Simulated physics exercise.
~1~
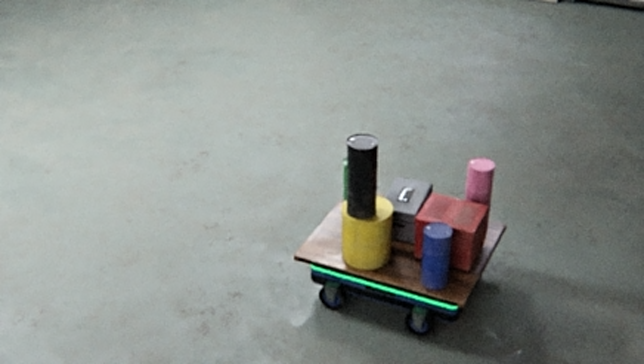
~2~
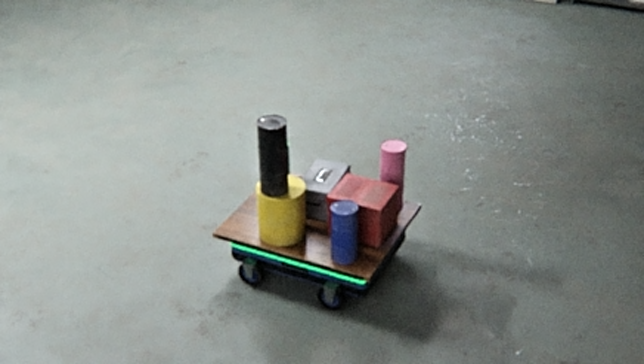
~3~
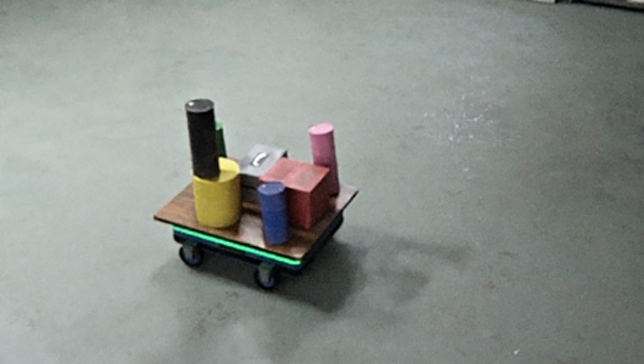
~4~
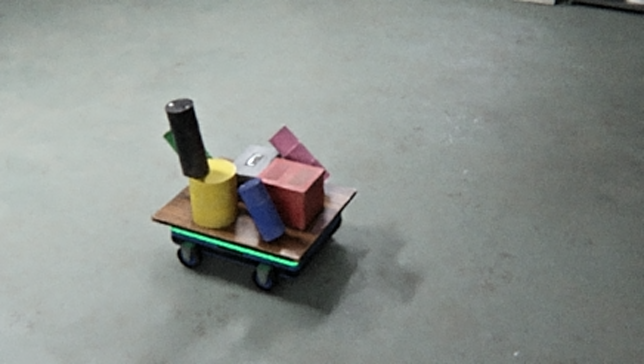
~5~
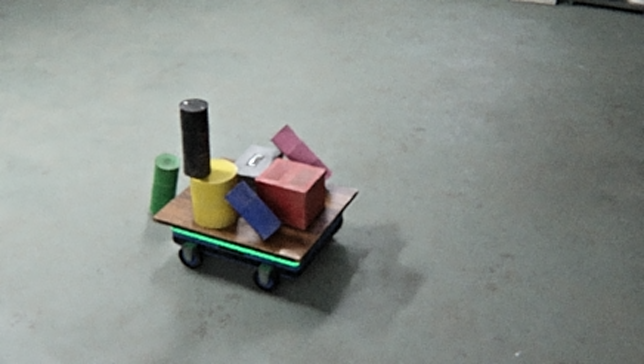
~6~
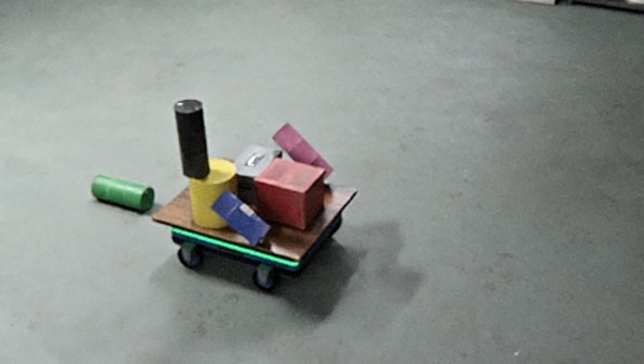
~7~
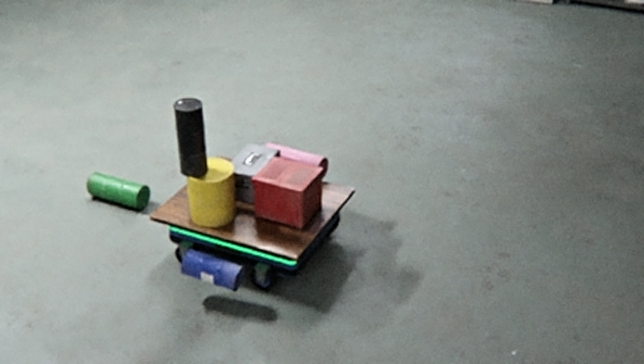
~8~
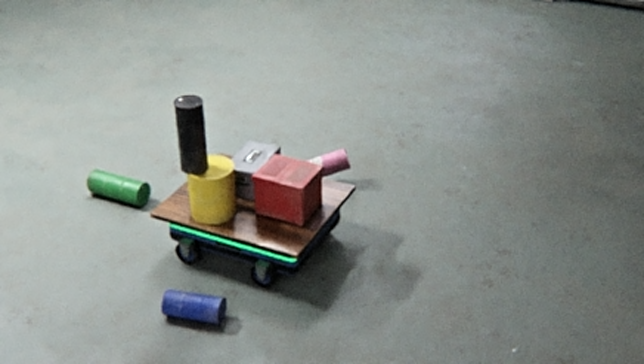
On a grey concrete floor, a loaded cart rolling left and stopping, its green, blue and pink canisters toppling off, black one staying upright.
